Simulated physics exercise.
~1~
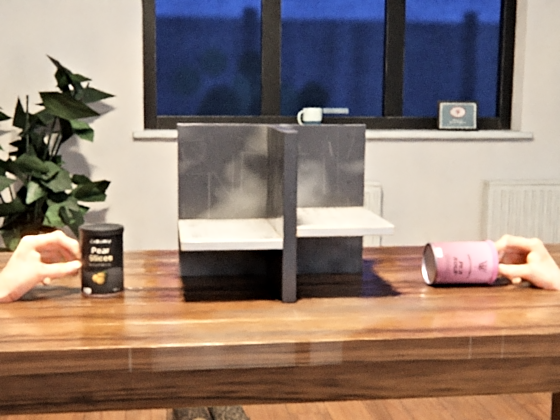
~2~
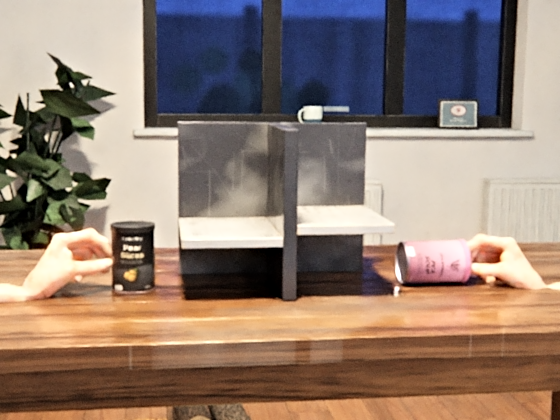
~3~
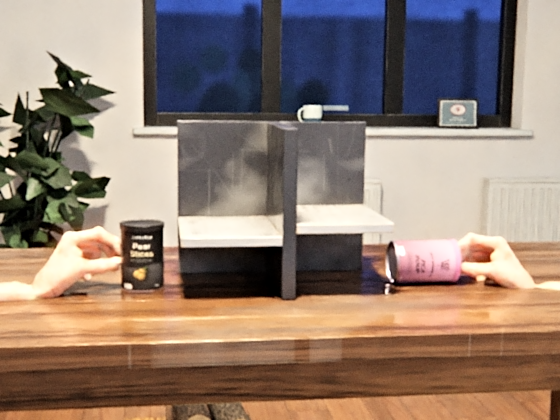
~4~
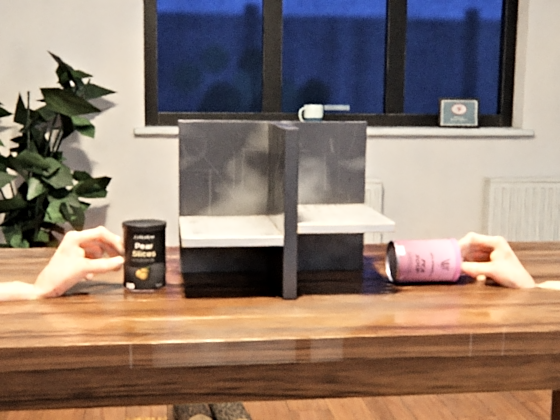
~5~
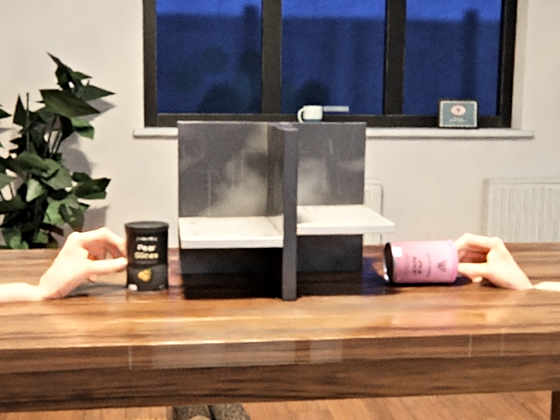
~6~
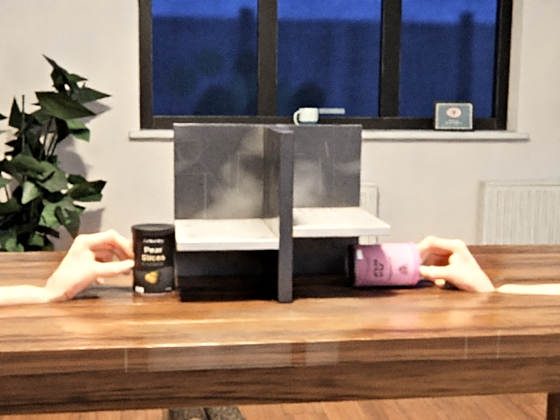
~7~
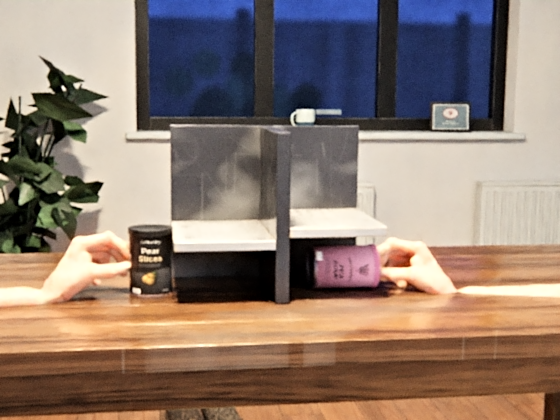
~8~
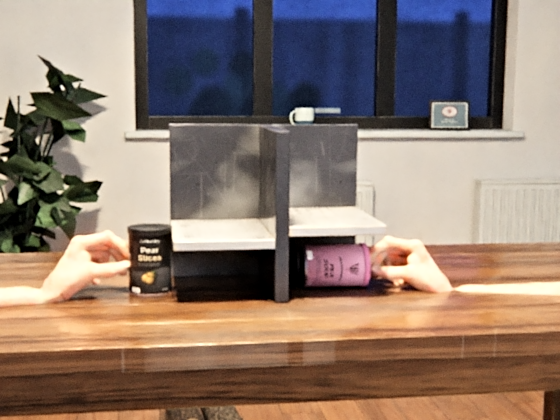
To begin with, a low grey rack with two pale shelves stands on a wooden table, a hand holding an upright black tin on the left and another holding a pink tin on its side on the right. Both hands slide their tins inward toward the rack, then nearly pause close to the openings. The pink tin moves left again and starts under the right shelf, while the black tin comes up against the left edge. The right hand pushes the pink tin further in. Finally, the pink tin lies beneath its shelf, while the taller-standing black tin remains stopped outside, both hands still touching them.
